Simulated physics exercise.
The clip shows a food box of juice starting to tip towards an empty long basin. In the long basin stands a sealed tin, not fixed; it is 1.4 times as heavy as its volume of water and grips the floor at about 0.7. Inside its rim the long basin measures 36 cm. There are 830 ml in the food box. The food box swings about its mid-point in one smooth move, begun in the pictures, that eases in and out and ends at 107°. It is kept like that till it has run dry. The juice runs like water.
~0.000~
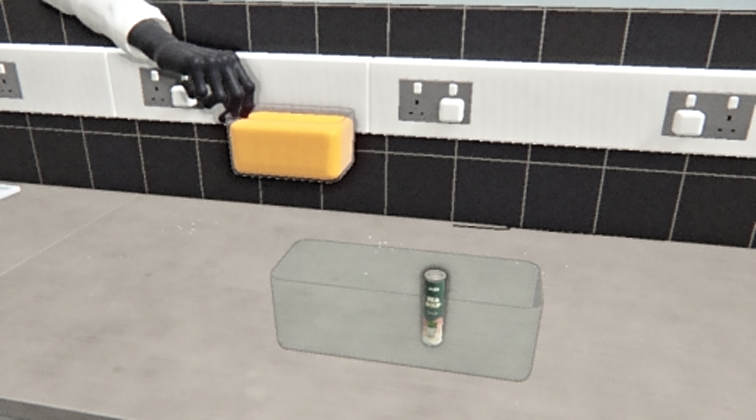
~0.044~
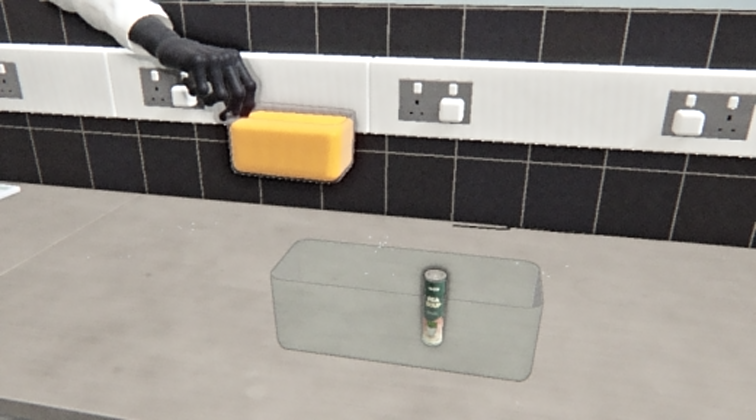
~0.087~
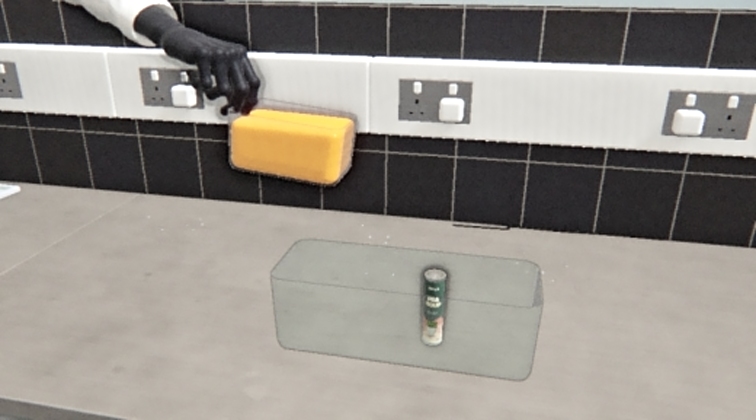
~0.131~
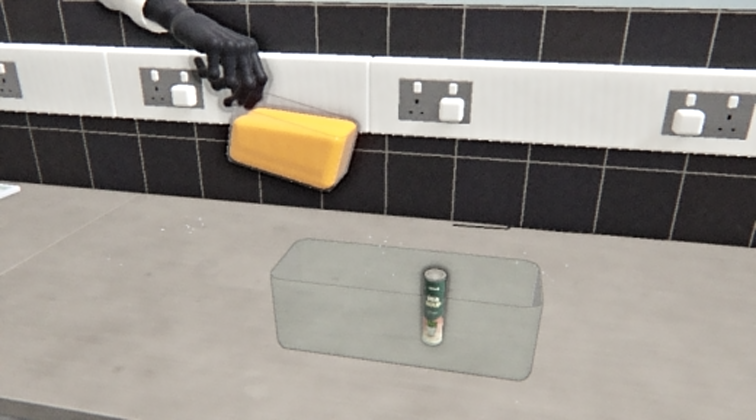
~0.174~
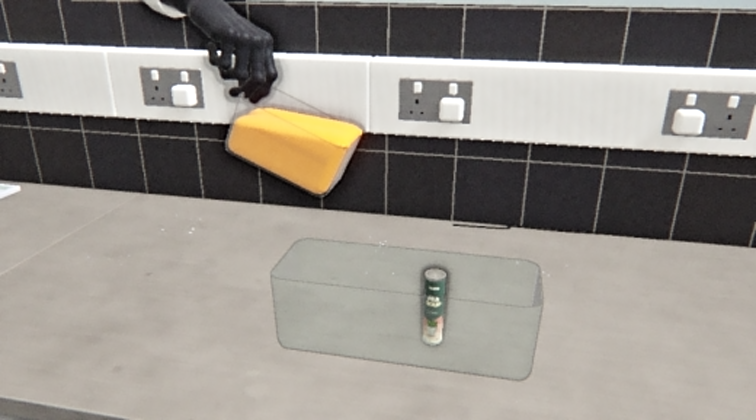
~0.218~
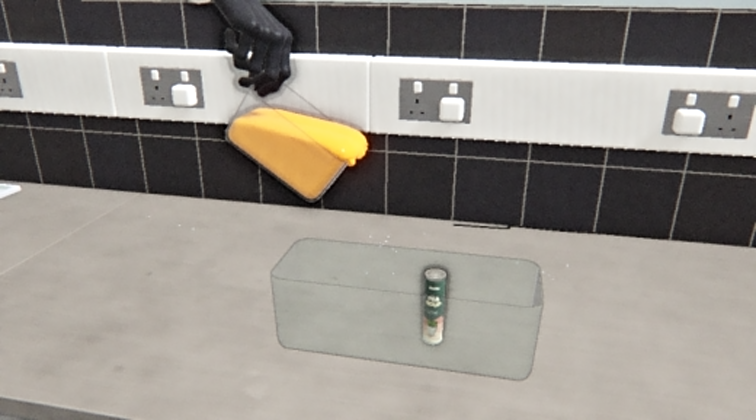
To begin with, a black-gloved hand is beside an upright box of orange juice, above and to the left of a clear long basin with a small green tin. The hand shifts right as the box tilts steadily rightward, and a little juice slips over its lower right edge.
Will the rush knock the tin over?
It remains upright.
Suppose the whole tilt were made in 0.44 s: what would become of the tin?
The tin stays up.
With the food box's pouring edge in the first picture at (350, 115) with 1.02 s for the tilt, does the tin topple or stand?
Then it stays up.
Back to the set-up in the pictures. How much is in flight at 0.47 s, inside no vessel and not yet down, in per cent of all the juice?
About 56 per cent.
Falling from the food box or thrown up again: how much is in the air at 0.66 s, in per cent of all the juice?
Near 6 in a hundred.
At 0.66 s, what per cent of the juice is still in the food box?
Near 3 in a hundred.
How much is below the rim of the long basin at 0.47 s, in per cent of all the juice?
Some 26 per cent.
By 0.47 s the tilt is 100° and 18 per cent is still to pour; the tin stands where it began.
By 0.66 s the tilt is 107° and 3 per cent is still to pour; the tin stands where it began.
By 0.85 s the tilt is 107° and 0 per cent is still to pour; the tin stands where it began.
By 1.06 s the tilt is 107° and 0 per cent is still to pour; the tin stands where it began.
At rest the tin stands where it began.
